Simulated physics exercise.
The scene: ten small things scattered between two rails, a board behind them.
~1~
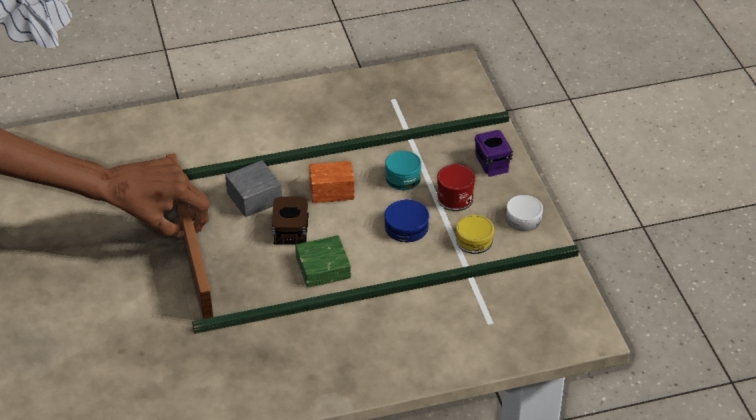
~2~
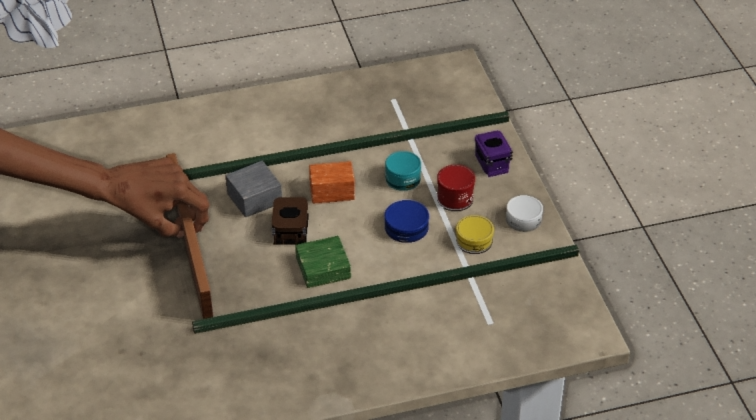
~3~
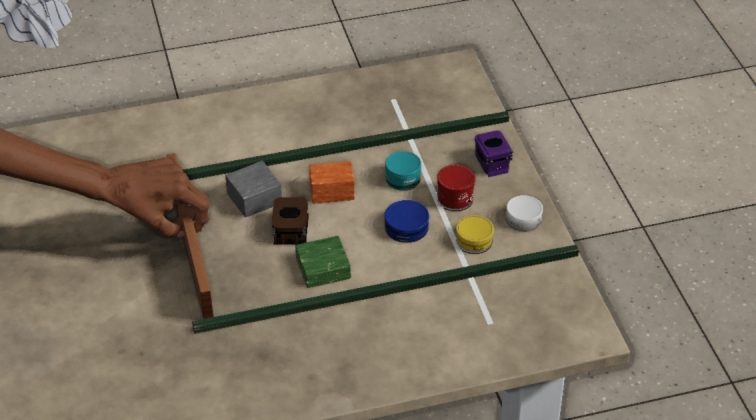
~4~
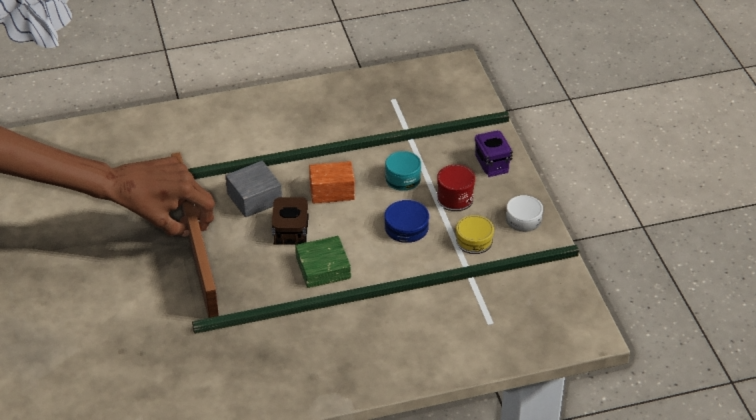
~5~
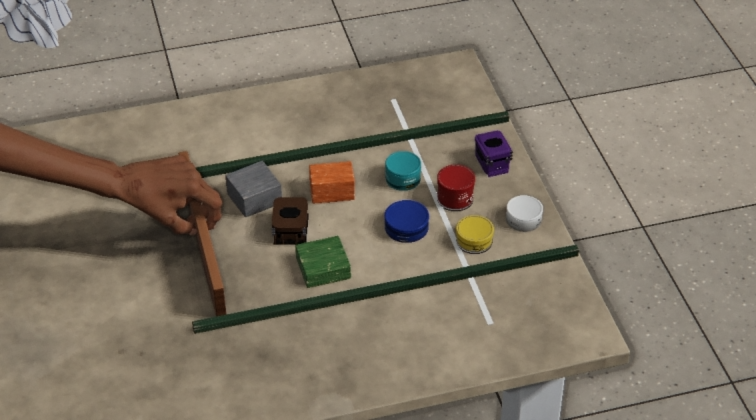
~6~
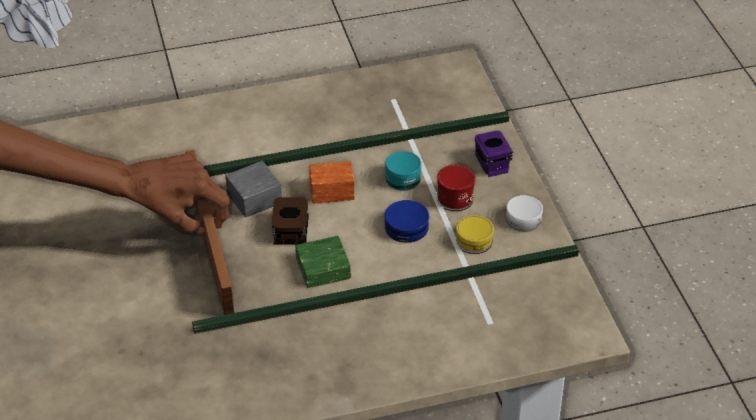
A hand at the left grips an upright brown board between two dark green rails on a stone-topped table, seen from above at an angle over a tiled floor. Grey, orange, green and dark brown blocks sit nearest it, with turquoise, blue, red, yellow, white and purple items to the right around a white line. After resting, the hand slides the board slightly right, touching nothing else, while the view stays still.
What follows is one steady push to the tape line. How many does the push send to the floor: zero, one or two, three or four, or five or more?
As it turns out, the number that fall off is one or two.
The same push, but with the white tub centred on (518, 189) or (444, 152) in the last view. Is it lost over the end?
The white tub remains up; survives.
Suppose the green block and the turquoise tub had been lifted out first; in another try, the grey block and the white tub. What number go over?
Fallen: 0, and 0 in the other try.
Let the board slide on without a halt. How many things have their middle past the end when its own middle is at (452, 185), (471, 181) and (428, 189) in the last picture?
In that order 2, 4 and 1.
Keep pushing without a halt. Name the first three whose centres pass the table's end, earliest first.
The order is the purple case, then the turquoise tub, then the white tub.
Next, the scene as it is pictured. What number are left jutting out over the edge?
The number is 1.
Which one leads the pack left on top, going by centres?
Foremost is the turquoise tub.
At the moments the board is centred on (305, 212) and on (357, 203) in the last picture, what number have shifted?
4 and 6.
Soon after, none off yet; white tub at rest near (524, 214); purple case at rest near (493, 153); red pot at rest near (456, 188).
In the end, the number that fall off is one or two; gone, purple case.
